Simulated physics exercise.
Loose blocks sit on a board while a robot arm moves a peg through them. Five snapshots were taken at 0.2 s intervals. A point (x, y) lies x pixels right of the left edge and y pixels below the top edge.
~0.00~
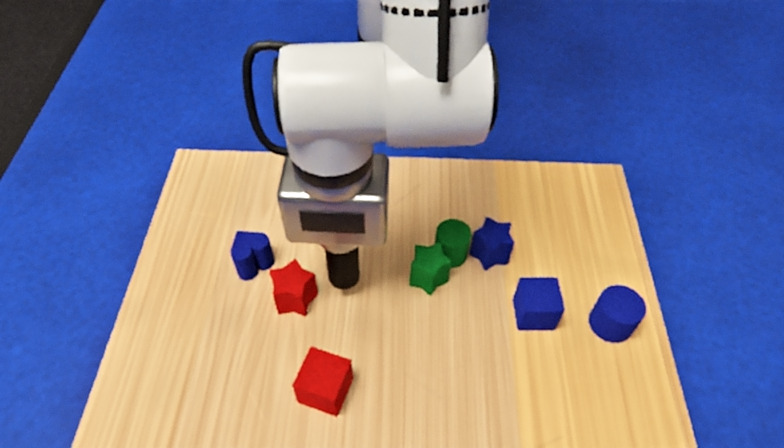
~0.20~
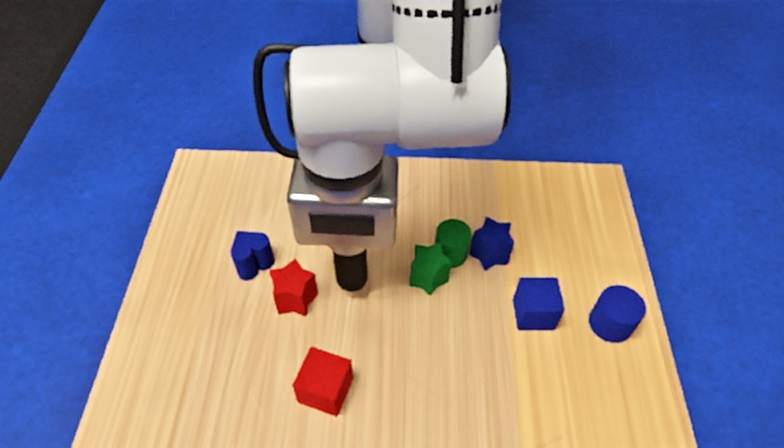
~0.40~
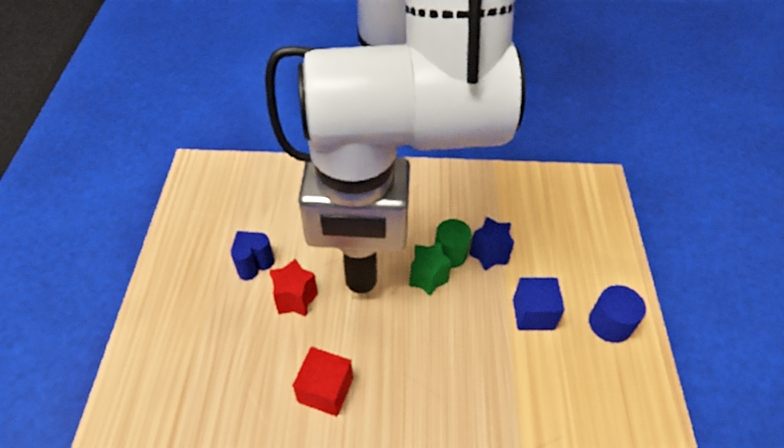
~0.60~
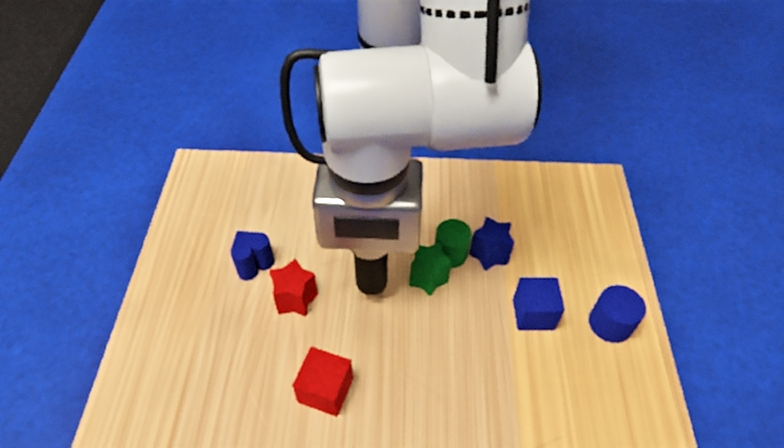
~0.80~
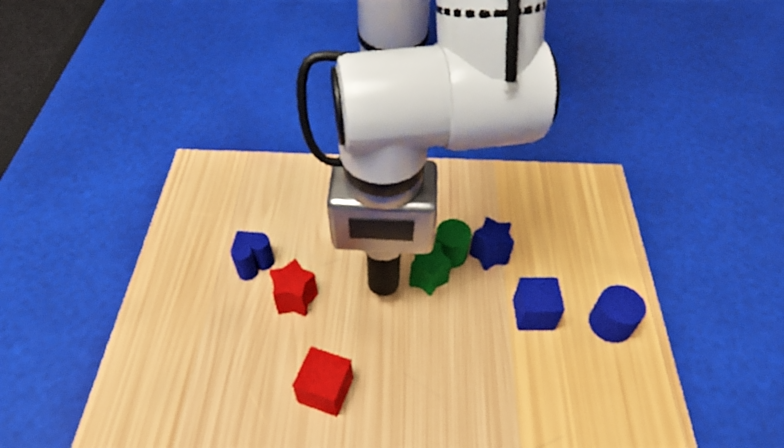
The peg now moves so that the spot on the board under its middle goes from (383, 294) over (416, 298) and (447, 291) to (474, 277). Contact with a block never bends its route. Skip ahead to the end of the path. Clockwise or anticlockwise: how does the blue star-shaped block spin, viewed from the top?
Clockwise from above.
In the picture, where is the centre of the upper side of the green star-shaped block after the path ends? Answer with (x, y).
The middle of its top is at (473, 230).
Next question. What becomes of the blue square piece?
From what I can tell, it will keep its place.
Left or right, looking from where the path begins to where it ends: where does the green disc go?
To the left.
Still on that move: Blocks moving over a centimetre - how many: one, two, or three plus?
It will shift three or more blocks.
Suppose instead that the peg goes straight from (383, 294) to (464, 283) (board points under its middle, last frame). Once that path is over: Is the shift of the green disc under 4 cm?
The answer is yes.
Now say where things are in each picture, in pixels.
In the first frame, peg's lower end (344, 276); green star-shaped block (430, 257); green disc (454, 232); blue star-shaped block (495, 232); blue square piece (542, 294).
In the second frame, peg (352, 278); blocks still.
In the third frame, peg (361, 280); blocks still.
In the fourth frame, peg (372, 282); blocks still.
In the fifth frame, peg (383, 283); green star-shaped block (430, 257); green disc (454, 232); blue star-shaped block (495, 232); blue square piece (542, 294).
On the path given first. One third of the way, peg (418, 286); green star-shaped block (441, 253), turned 25° anticlockwise; green disc (457, 227).
Two thirds of the way, peg (449, 279); green star-shaped block (459, 241), turned 65° anticlockwise; green disc (459, 215).
At the end, peg (476, 265); green star-shaped block (473, 230), turned 100° anticlockwise; green disc (457, 205); blue star-shaped block (506, 224), turned 25° clockwise; blue square piece still.
